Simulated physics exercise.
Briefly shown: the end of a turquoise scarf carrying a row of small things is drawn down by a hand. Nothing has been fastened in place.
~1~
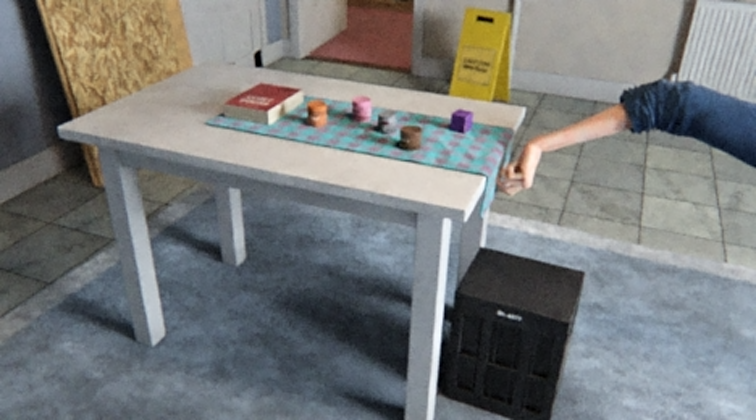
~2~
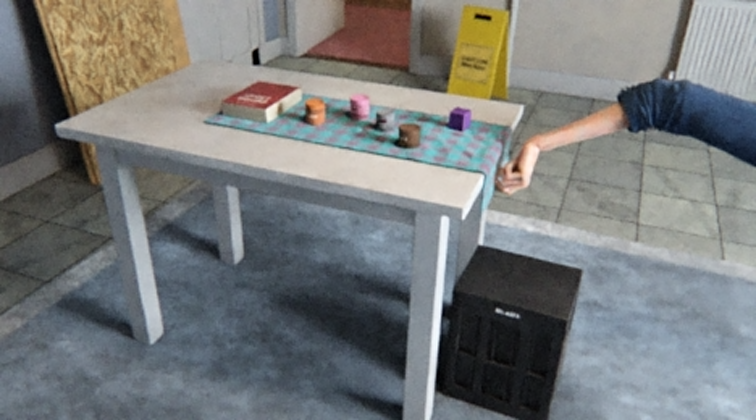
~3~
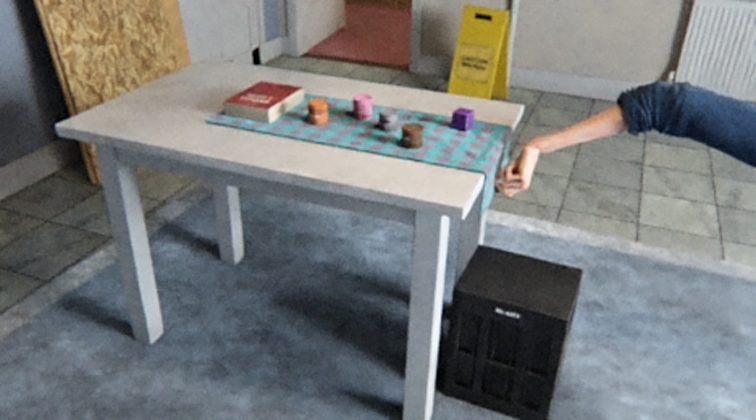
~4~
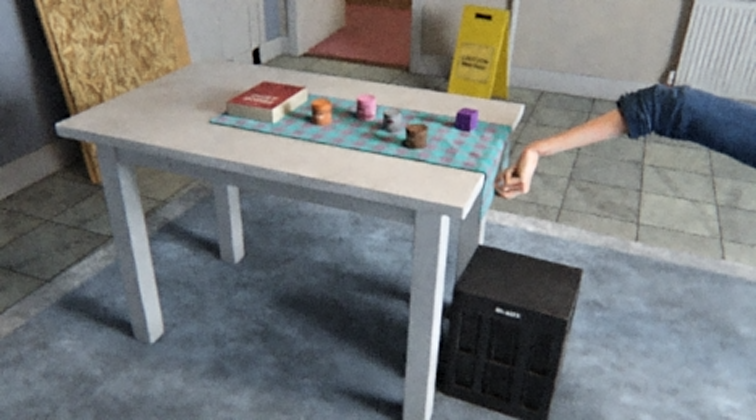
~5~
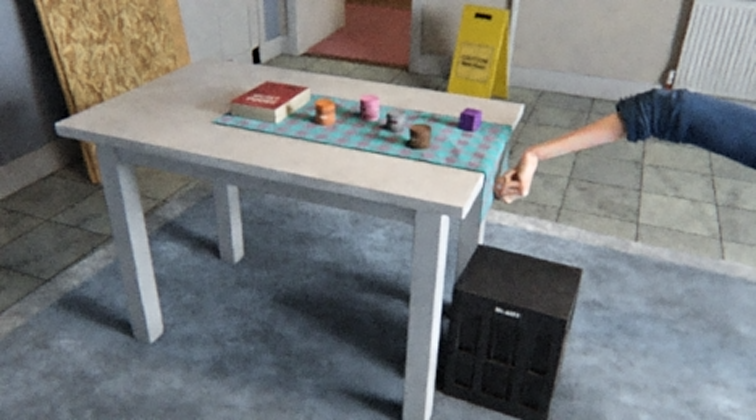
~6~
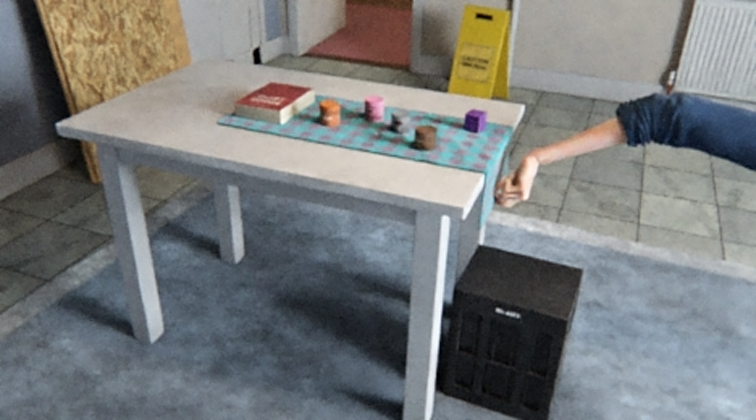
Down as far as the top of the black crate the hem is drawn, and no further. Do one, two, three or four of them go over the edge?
Two of them do.
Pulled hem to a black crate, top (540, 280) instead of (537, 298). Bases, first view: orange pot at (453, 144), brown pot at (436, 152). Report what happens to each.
As for the orange pot, it leaves the top; as for the brown pot, it leaves the top.
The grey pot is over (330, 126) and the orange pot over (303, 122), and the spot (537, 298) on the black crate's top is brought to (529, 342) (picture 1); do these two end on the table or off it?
Grey pot: Safe; orange pot: Safe.
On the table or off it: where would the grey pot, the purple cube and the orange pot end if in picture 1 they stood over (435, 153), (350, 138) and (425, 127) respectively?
The grey pot ends up off the top, the purple cube ends up on top still, the orange pot ends up off the top.
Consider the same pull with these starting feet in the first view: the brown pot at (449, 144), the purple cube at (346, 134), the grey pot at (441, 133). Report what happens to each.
The brown pot topples down; the purple cube stays put; and the grey pot topples down.
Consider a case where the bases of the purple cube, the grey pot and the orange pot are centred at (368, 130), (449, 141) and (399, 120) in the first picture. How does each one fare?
In the end the purple cube is still on top, the grey pot is no longer on top, and the orange pot is still on top.
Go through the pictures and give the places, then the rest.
Hem (481, 219); purple cube (462, 113); brown pot (411, 129); grey pot (387, 113); pink pot (362, 99); orange pot (317, 104); top of the crate (537, 298), in the first frame.
Hem (481, 218); purple cube (461, 111), in the second frame.
Hem (480, 220); brown pot (413, 127), in the third frame.
Hem (480, 224); grey pot (392, 112); top of the crate (535, 295), in the fourth frame.
Hem (479, 227); pink pot (369, 98), in the fifth frame.
Hem (480, 231); purple cube (476, 113); brown pot (426, 129); grey pot (401, 113); pink pot (374, 99); orange pot (329, 103), in the sixth frame.
Early on, hem near (492, 224); all still up.
Midway, hem near (489, 255); purple cube gone.
Near the end, hem on the crate; purple cube and brown pot gone.
Finally, hem on the crate; purple cube and brown pot gone. The answer is two.
